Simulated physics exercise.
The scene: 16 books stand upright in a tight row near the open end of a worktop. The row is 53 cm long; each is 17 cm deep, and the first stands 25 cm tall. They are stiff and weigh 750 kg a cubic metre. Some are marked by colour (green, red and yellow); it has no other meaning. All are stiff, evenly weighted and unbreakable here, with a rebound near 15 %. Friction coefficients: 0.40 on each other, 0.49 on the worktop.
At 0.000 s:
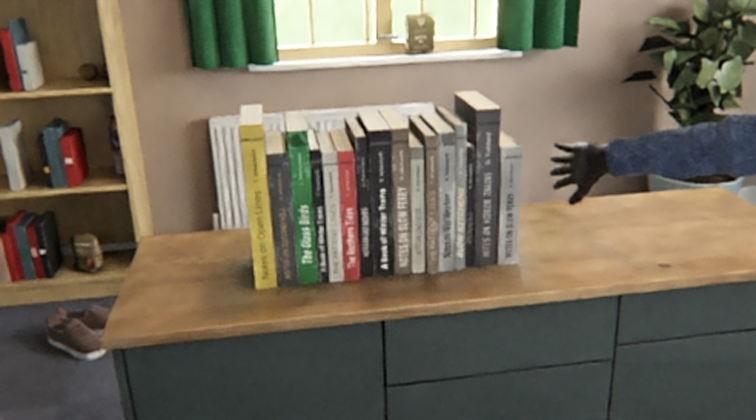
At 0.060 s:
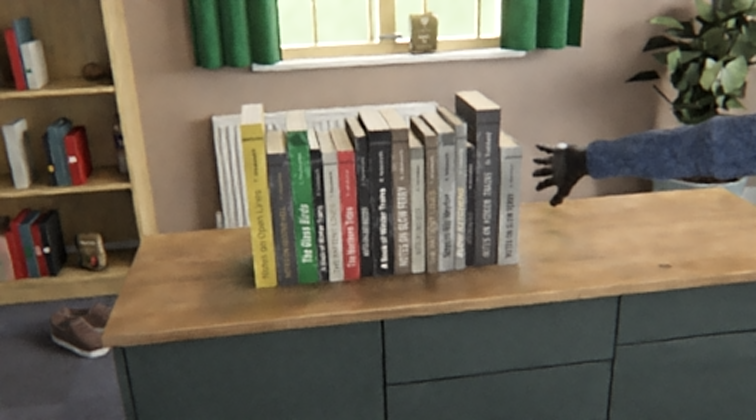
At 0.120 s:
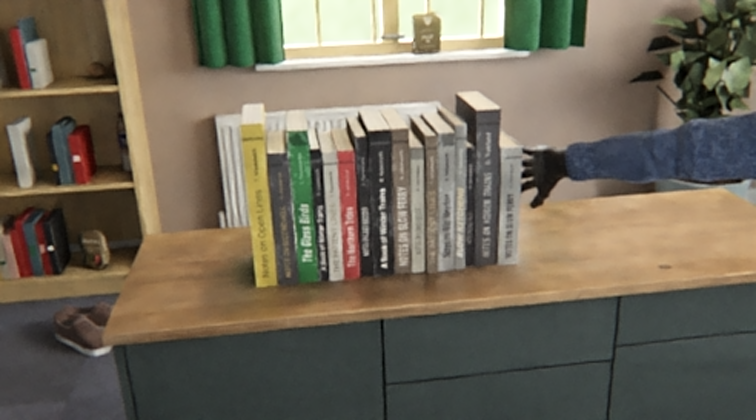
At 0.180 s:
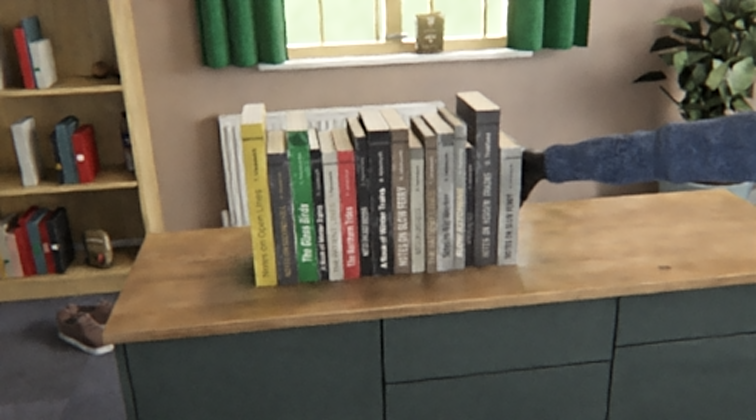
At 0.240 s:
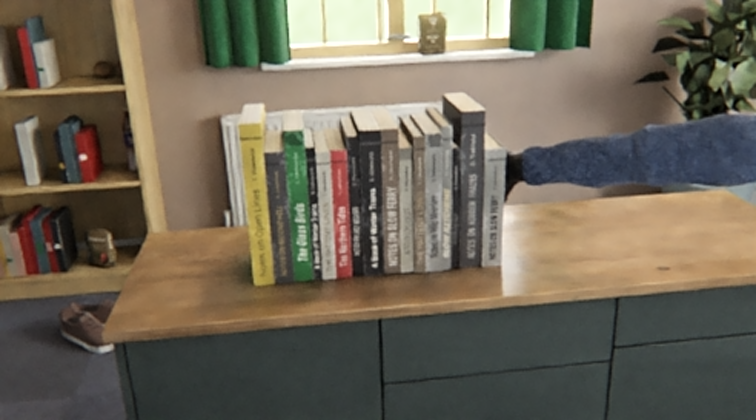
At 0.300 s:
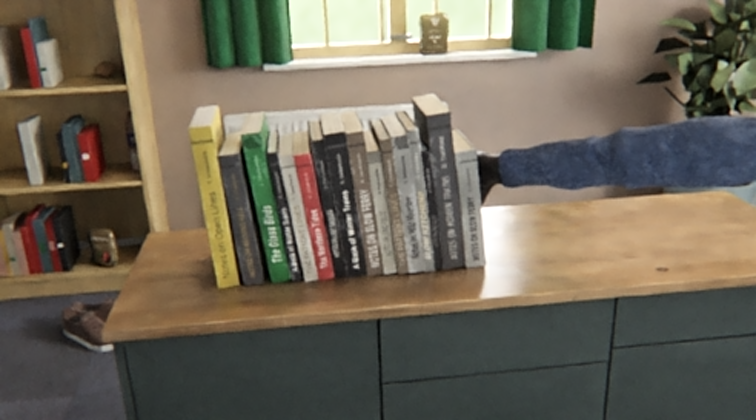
A dark hand in a blue sleeve reaches in from the right, over a wooden-topped counter seen from the front and slightly above, while the camera shifts very slightly. Upright books stand in a row, yellow at the left end, green and red further along, before a green-curtained window, with a bookshelf left and a plant right. The hand meets the right end and pushes the row leftward, the books tilting slightly left.
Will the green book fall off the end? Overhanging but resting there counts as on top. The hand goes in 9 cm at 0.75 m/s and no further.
In the end the green book remains on top.
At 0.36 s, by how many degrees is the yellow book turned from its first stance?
About 20°.
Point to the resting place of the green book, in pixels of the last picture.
Near (161, 239).
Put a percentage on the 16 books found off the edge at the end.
Roughly 5 per cent of them.
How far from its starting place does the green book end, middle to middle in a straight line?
About 30 cm.
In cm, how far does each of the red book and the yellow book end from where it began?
About: Red 20, yellow 110.
After 0.36 s, none of the 16 books off the edge, 16 disturbed; green book 20° from how it stood; yellow book 22° from how it stood.
After 0.50 s, none of the 16 books off the edge, 16 disturbed; green book 43° from how it stood; yellow book 73° from how it stood.
After 0.72 s, 1 of the 16 books off the edge; green book 70° from how it stood; yellow book upside down.
In the end (1.3 s), 1 of the 16 books off the edge; green book 68° from how it stood; yellow book on its side; red book 45° from how it stood. From the last view, middles, green book near (160, 239).
